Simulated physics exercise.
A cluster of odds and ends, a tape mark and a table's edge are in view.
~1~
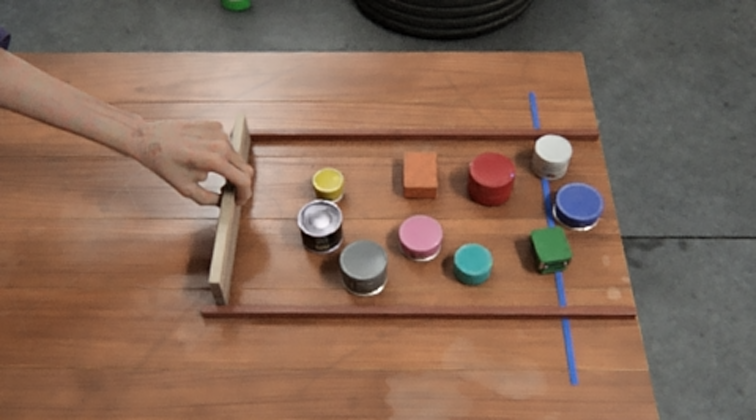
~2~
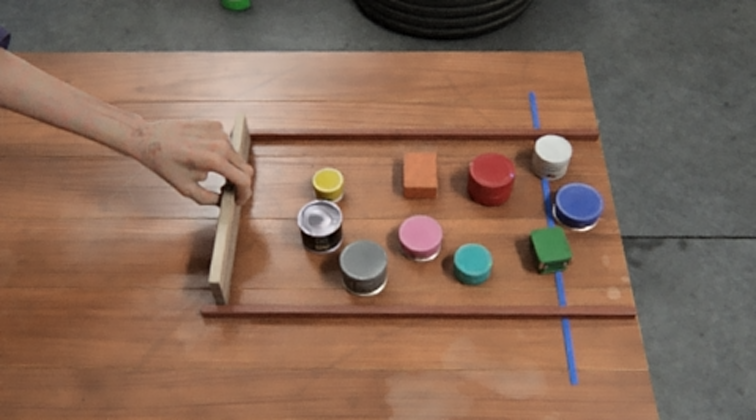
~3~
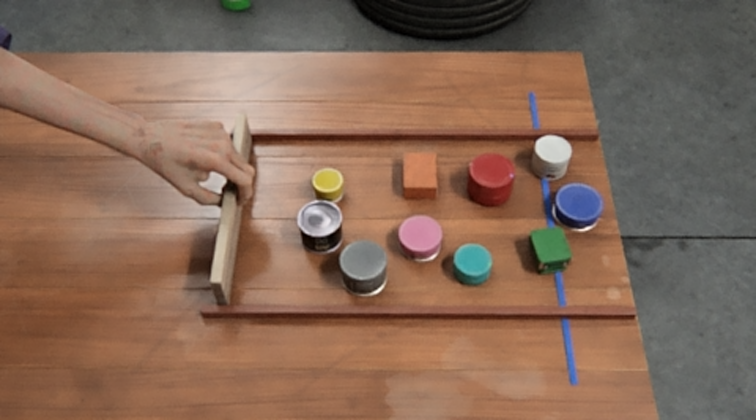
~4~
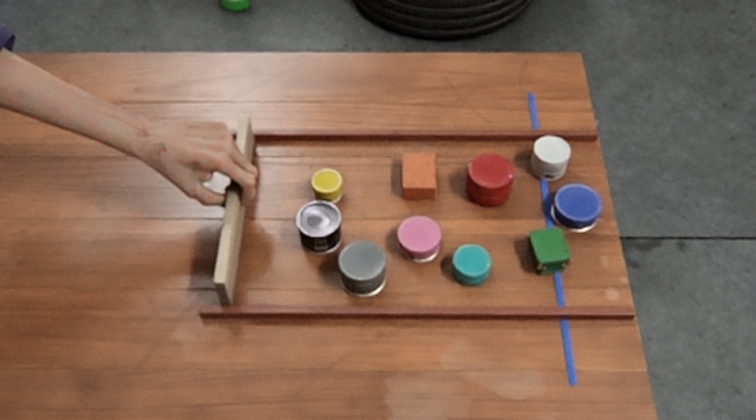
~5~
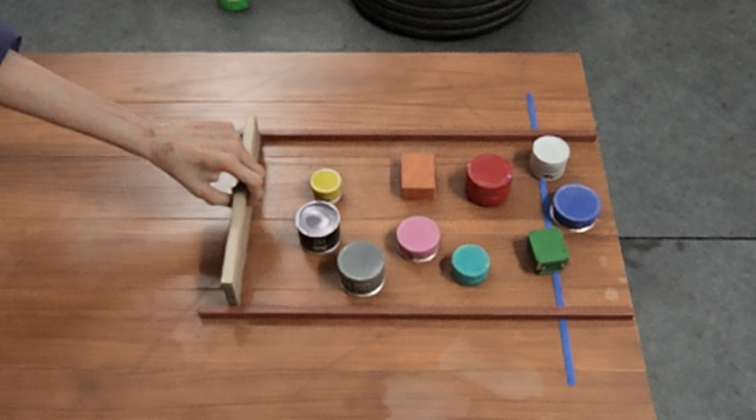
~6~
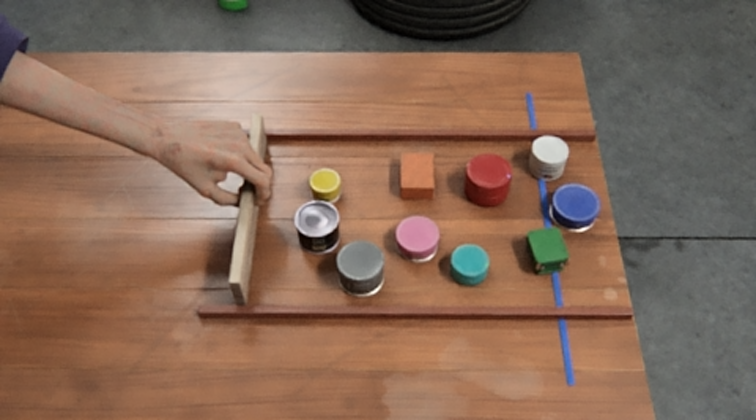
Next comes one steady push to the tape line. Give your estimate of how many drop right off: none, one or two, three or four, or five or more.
My estimate: One or two.
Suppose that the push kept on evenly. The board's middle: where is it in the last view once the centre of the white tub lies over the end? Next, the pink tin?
Near (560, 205) in the first case, near (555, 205) in the other.
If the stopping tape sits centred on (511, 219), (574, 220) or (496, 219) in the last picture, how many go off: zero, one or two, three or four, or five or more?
Taking the places one by one, it comes to no fall at all; at least five; no fall at all.
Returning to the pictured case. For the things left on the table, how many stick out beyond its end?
The total comes out at 4.
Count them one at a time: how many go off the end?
Altogether the count is 2.
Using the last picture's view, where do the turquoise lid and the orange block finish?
Final centres, in order: Near (621, 290), near (568, 168).
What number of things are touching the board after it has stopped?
At rest, 4 are in contact.
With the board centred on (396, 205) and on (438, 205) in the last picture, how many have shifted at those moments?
Tally: First 6; then 7.
Soon after, none off yet; blue pot at rest near (575, 208); white tub at rest near (548, 159); green case at rest near (546, 252).
Then, none off yet; blue pot at rest near (575, 208); white tub at rest near (548, 159); green case moving near (552, 253).
By the end, the number that fall off is one or two; fallen, green case and blue pot.
